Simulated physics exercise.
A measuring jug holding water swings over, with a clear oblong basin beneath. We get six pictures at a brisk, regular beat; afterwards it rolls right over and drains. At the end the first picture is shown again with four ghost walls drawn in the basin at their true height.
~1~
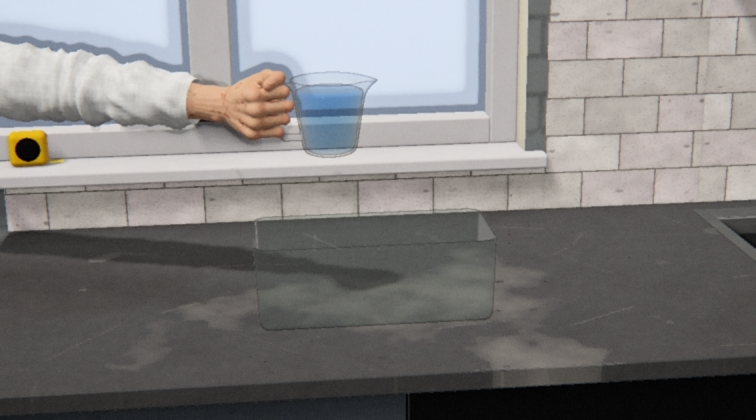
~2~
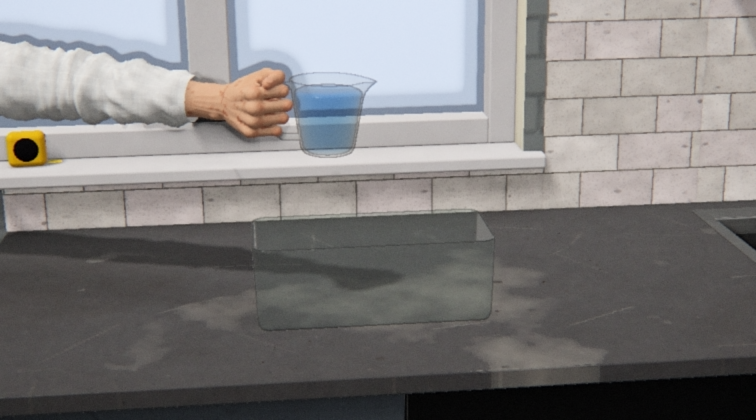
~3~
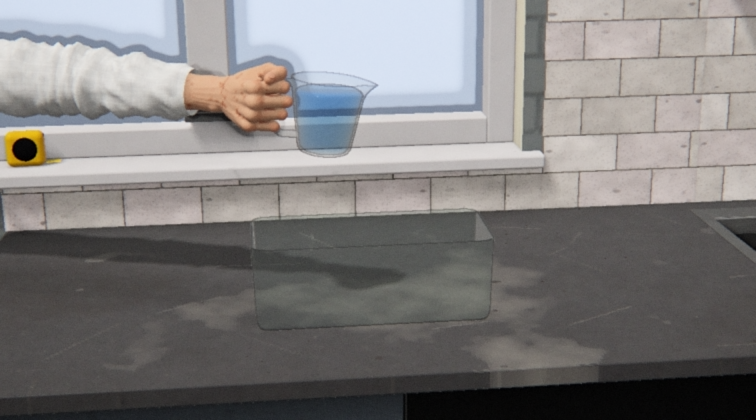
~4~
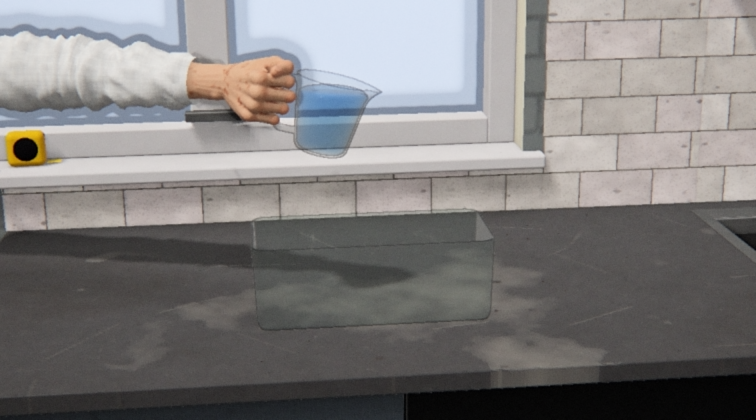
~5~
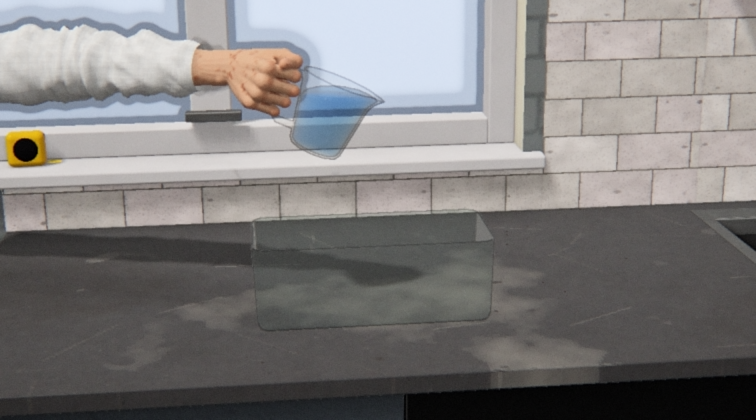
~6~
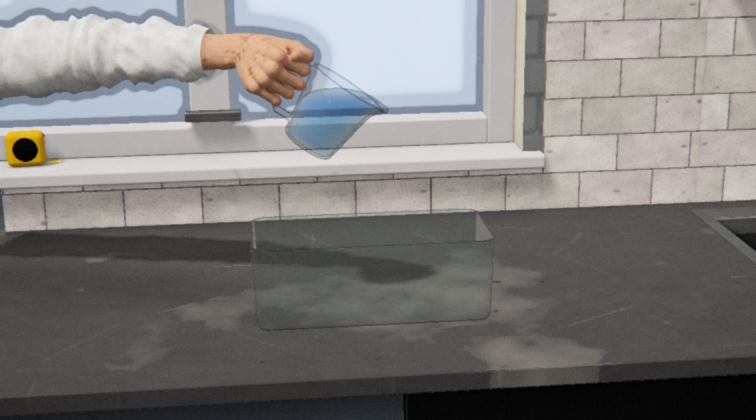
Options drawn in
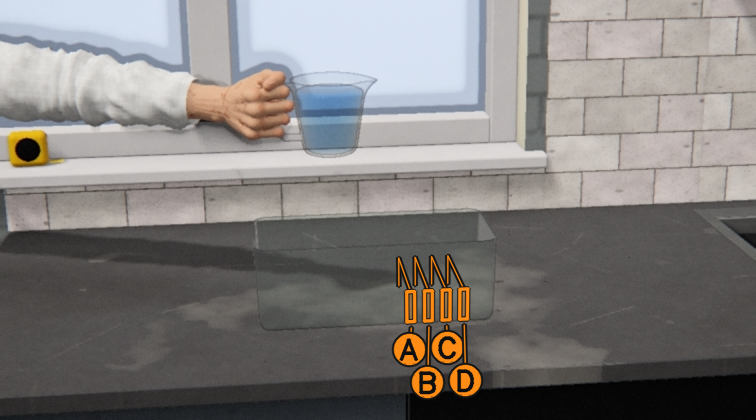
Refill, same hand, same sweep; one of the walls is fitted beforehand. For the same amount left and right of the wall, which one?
It is B.
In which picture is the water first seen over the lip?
Picture 6.
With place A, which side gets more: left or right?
The right side.
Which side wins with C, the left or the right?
The left side.
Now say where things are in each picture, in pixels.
Upright, lip at (376, 80); basin from (259, 329) to (493, 317); nothing has left yet.
Upright, lip at (376, 81); nothing has left yet.
Tipped about 6°, lip at (377, 85); nothing has left yet.
Tipped about 14°, lip at (381, 91); nothing has left yet.
Tipped about 23°, lip at (384, 101); nothing has left yet.
Tipped about 35°, lip at (385, 112); water is over the lip, down to (385, 112).
On the marked copy, A at (411, 327); B at (428, 326); C at (446, 325); D at (464, 324).
If A is chosen, about 12 % ends left of the wall and 85 % right of it; 3 % is lost outside.
If B is chosen, about 53 % ends left of the wall and 44 % right of it.
If C is chosen, about 84 % ends left of the wall and 12 % right of it; 3 % is lost outside.
If D is chosen, about 92 % ends left of the wall and 5 % right of it; 3 % is lost outside.
